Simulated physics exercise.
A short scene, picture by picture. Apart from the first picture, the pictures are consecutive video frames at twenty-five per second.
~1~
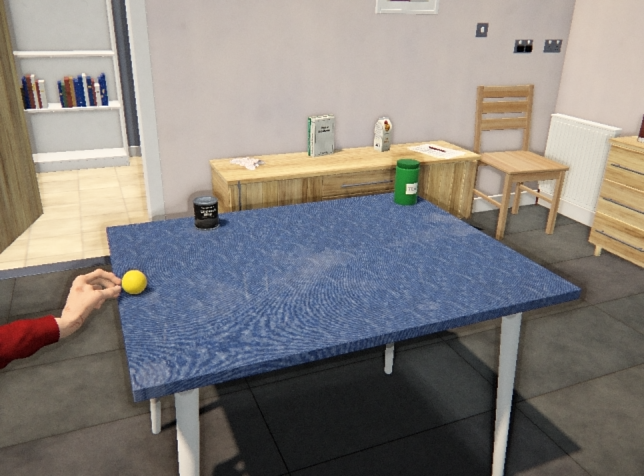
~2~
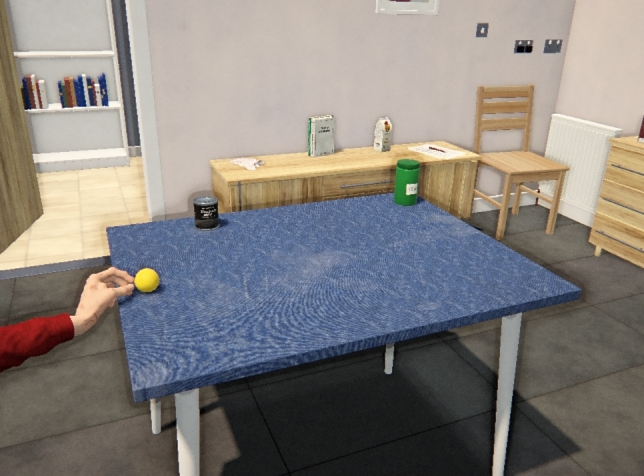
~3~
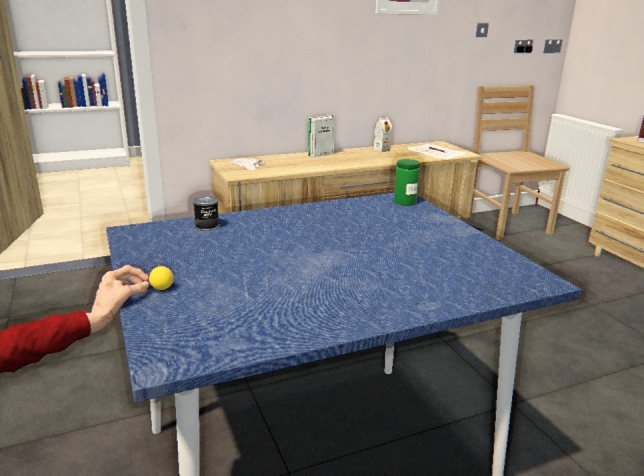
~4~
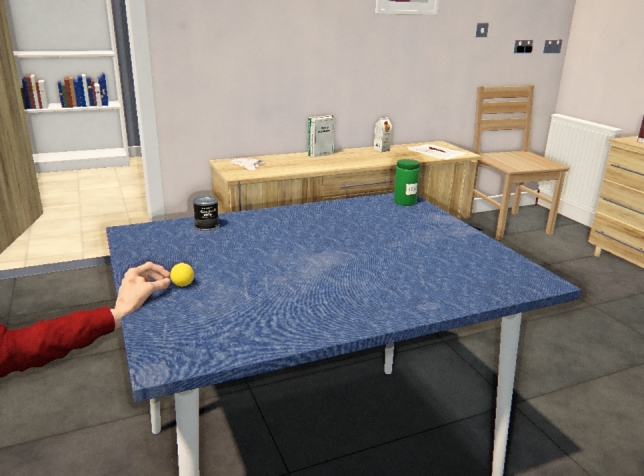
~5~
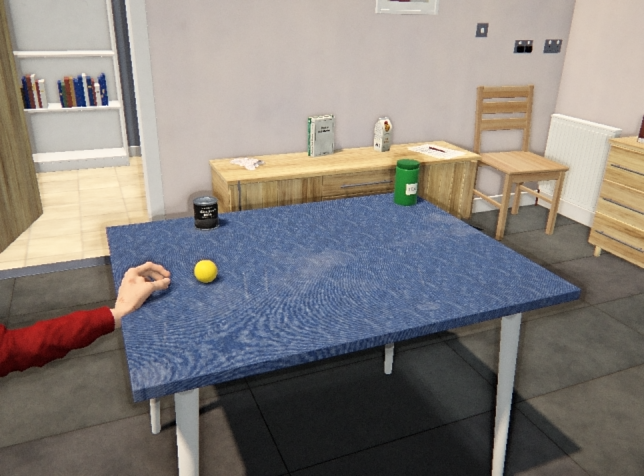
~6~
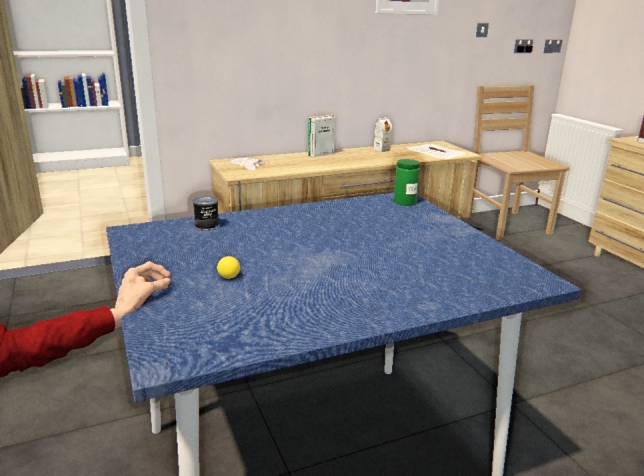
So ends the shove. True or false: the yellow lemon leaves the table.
True.
Then, 0.40 s later than the last frame, yellow lemon moved well along near (412, 239).
Then, 0.80 s later than the last frame, yellow lemon now off the table.
When it is over, off the table, yellow lemon.
